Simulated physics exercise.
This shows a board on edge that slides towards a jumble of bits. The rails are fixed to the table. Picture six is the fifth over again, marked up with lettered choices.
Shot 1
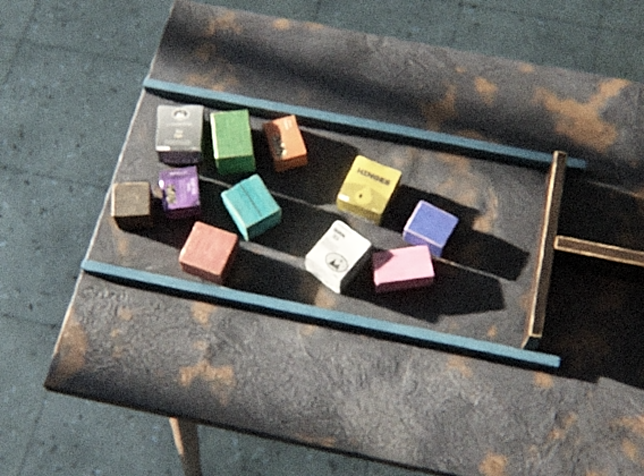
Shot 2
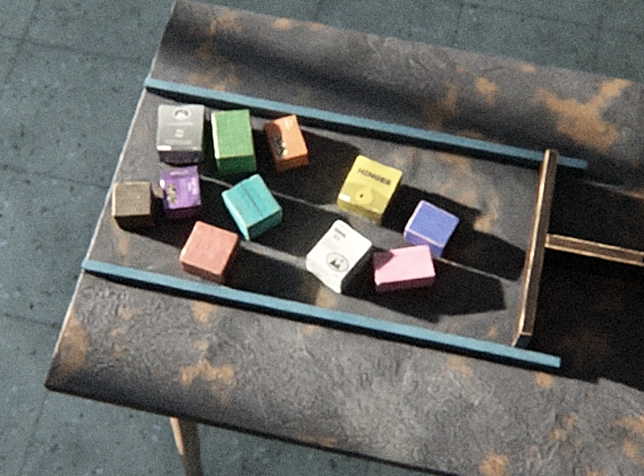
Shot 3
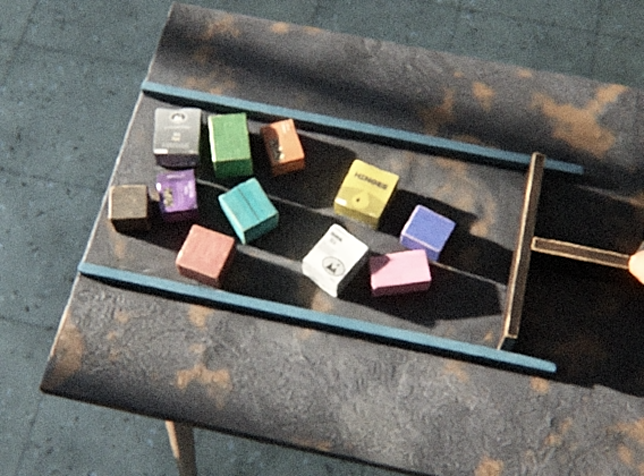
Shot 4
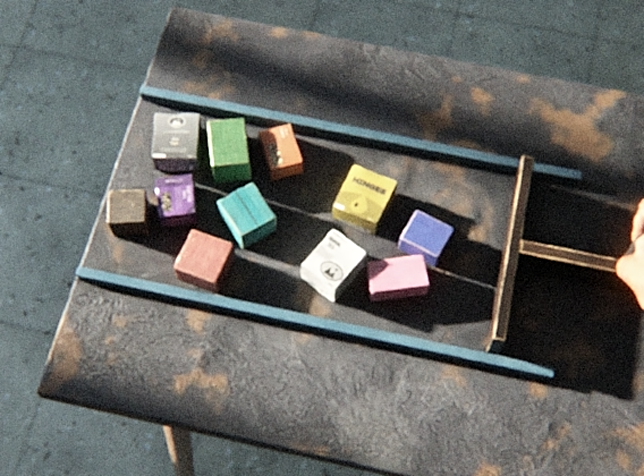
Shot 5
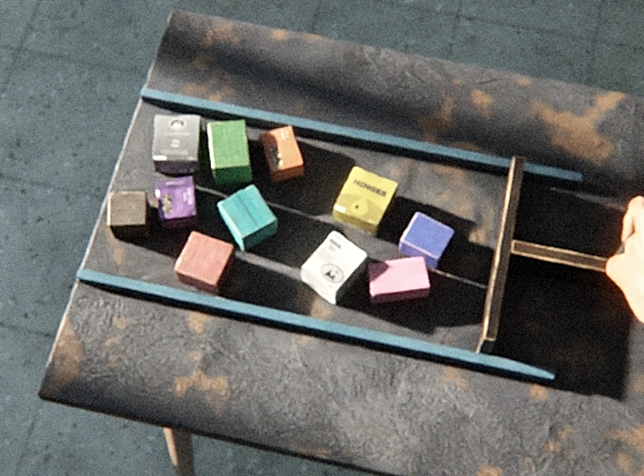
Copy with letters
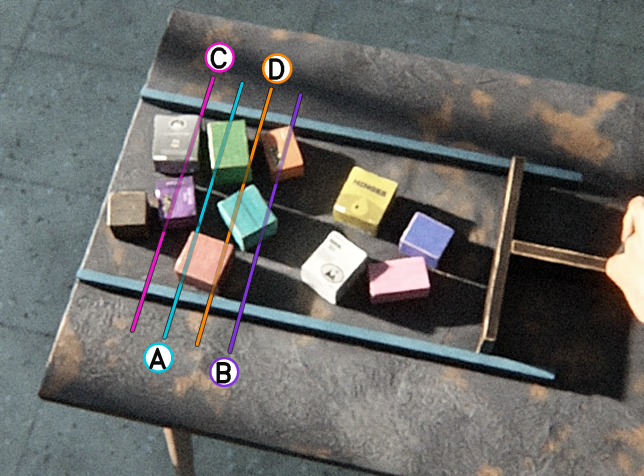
In the video, a hand at the right slides an upright wooden board by its handle leftward between two blue rails on a worn table, toward scattered colorful blocks and boxes, which stay in place as the gap narrows.
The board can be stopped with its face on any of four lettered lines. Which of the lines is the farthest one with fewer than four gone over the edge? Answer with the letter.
The farthest such stop is D.
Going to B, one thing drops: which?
It is the black block.
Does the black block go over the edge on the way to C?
By then, yes.
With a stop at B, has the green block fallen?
By then, no.
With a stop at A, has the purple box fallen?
Yes.
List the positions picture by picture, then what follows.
In the first frame, orange box (285, 144); red block (210, 254); turquoise box (252, 207).
In the second frame, board (540, 239); purple box (182, 193).
In the third frame, board (527, 242); pink block (399, 274).
In the fourth frame, board (514, 244); blue block (426, 239).
In the fifth frame, board (505, 245); white packet (334, 268); black block (130, 215); orange box (282, 154).
On the marked copy, A at (206, 203); B at (267, 216); C at (175, 197); D at (236, 209).
With D. Early on, board (408, 225); white packet (314, 258); pink block (364, 266).
Further on, board (312, 205); black block (108, 213); purple box (149, 197).
At the end, board (239, 191); black block over the edge; grey packet over the edge; three fallen.
As for the rest, A drops six; B is within the limit but short; C drops eight.
